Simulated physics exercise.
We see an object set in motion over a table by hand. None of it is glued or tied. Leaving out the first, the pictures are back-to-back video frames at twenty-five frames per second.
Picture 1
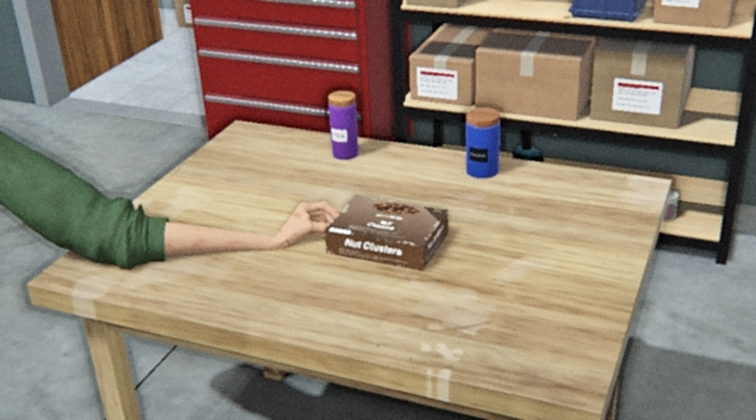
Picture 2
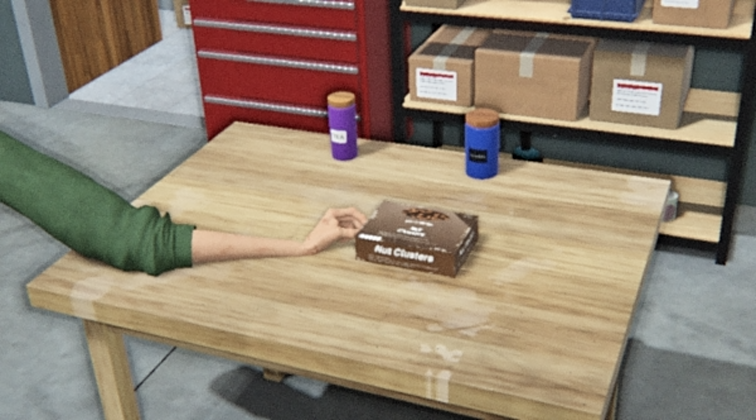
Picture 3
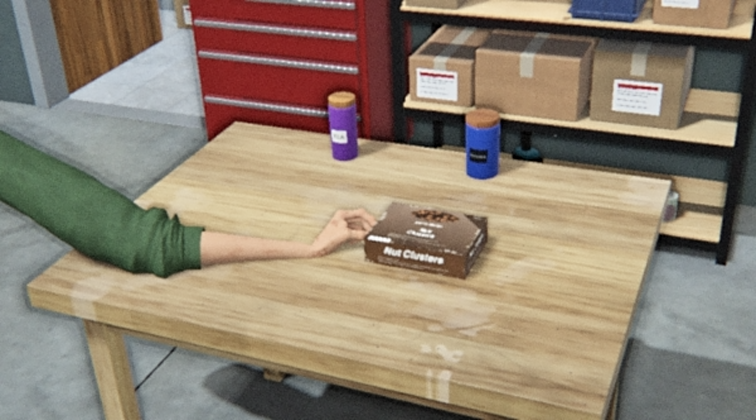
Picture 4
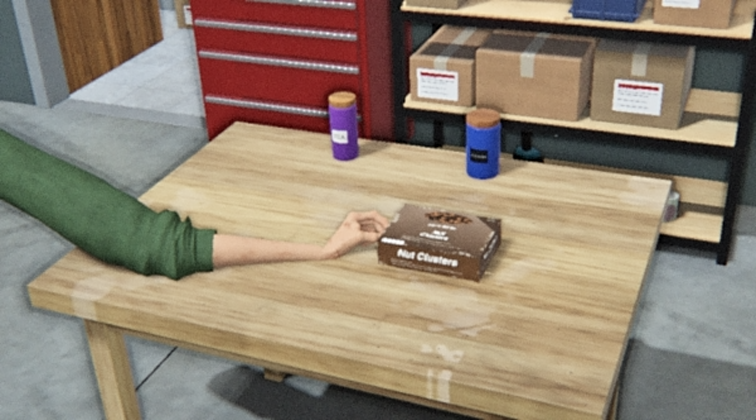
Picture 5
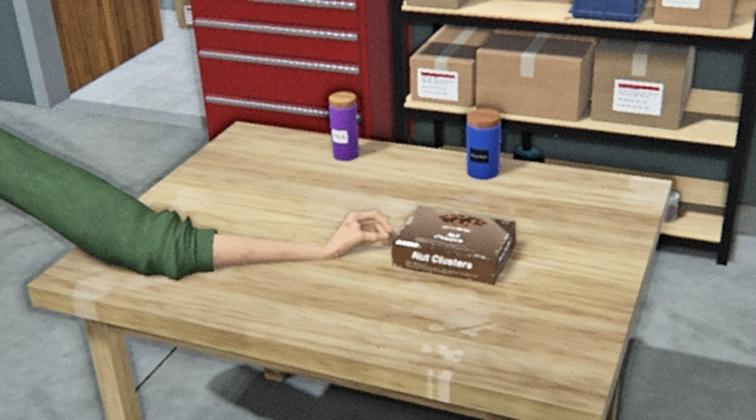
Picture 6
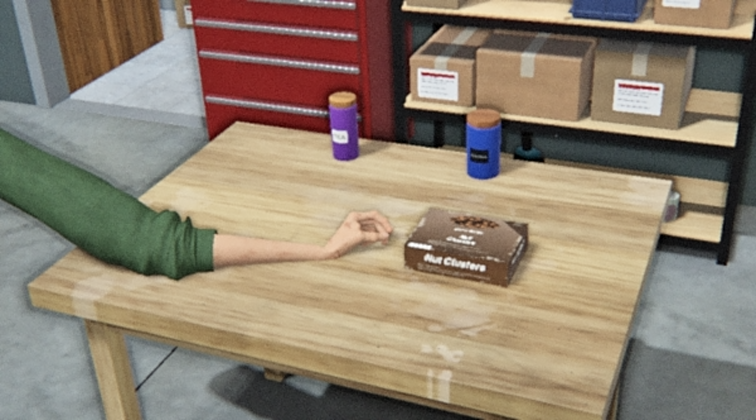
A hand pushes a brown Nut Clusters box a short way right across a wooden table.
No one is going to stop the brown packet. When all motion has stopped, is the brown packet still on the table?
Kept on top.
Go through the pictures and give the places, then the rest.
In the first frame, under the hand; brown packet (388, 231).
In the second frame, under the hand; brown packet (417, 238).
In the third frame, under the hand; brown packet (427, 239).
In the fourth frame, brown packet (440, 241).
In the fifth frame, brown packet (455, 244) displaced a little.
In the sixth frame, brown packet (467, 246) displaced a little.
Then, 0.10 s past the last view, brown packet displaced a little near (490, 250).
Then, 0.20 s past the last view, brown packet displaced about its own width near (502, 252).
Then, 0.30 s past the last view, brown packet displaced about its own width near (504, 252).
Finally, moved from the start, brown packet. Final places as the last picture's camera would see them, brown packet near (504, 252).
